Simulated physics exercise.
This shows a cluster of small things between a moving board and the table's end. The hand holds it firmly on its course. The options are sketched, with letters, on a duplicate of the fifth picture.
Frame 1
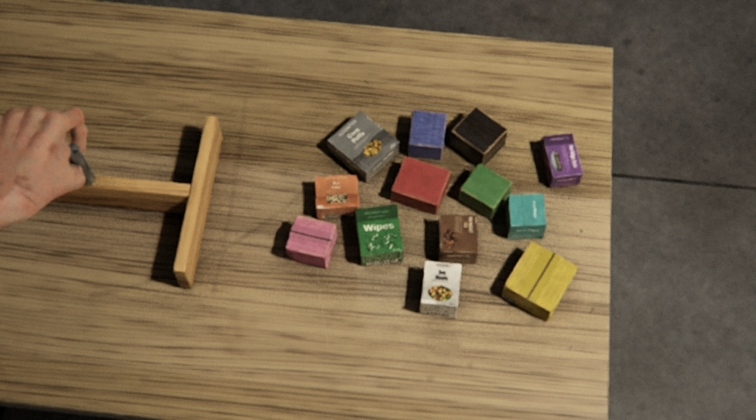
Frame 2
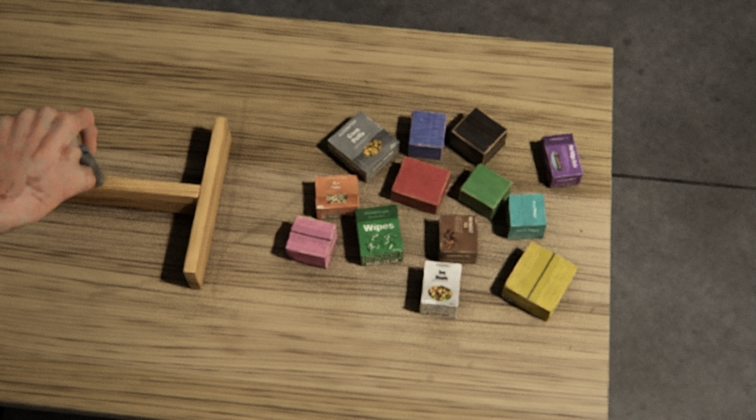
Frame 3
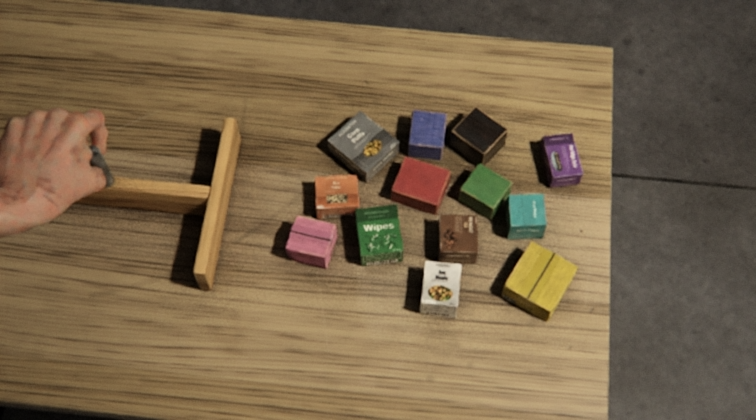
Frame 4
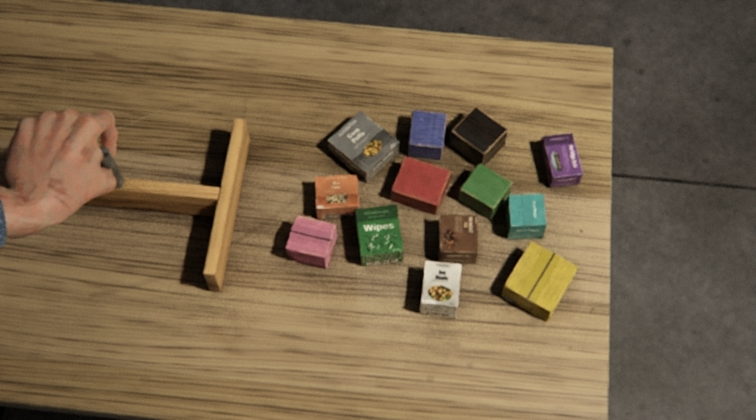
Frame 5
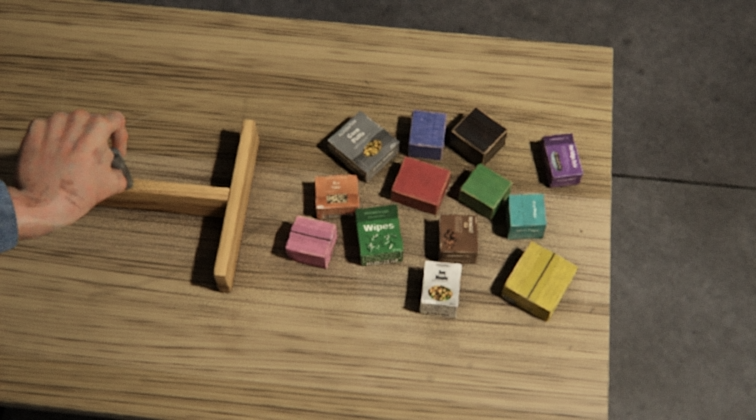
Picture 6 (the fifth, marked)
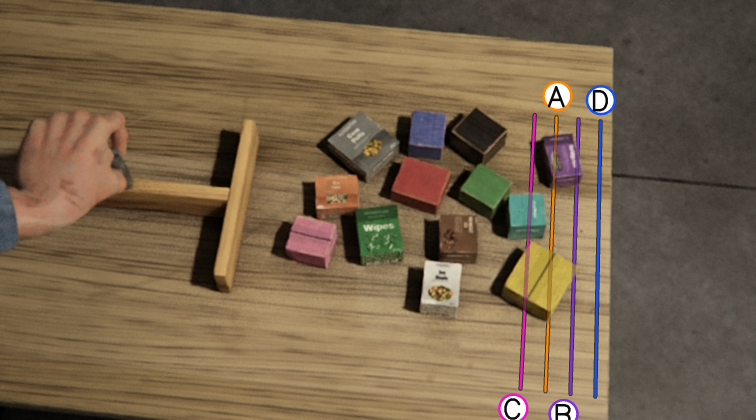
A hand slides a wooden T-shaped board slowly right toward a cluster of colourful small boxes.
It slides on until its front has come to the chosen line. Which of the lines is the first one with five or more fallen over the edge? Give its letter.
It must go as far as A.
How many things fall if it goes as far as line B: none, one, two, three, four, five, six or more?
By then, six or more.
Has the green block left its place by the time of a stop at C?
Yes.
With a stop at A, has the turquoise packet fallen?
Yes.
On the marked copy, A at (551, 245); B at (575, 248); C at (528, 243); D at (598, 250).
Taking A. A third of the way, board (348, 206); black block (490, 133); blue block (443, 131).
Two thirds of the way, board (464, 217); turquoise packet (610, 239); green block (593, 201).
When it is over, board (552, 226); turquoise packet over the edge; green block over the edge; seven fallen.
As for the rest, B drops seven, but is farther than needed; C drops only four; D drops ten, but is farther than needed.
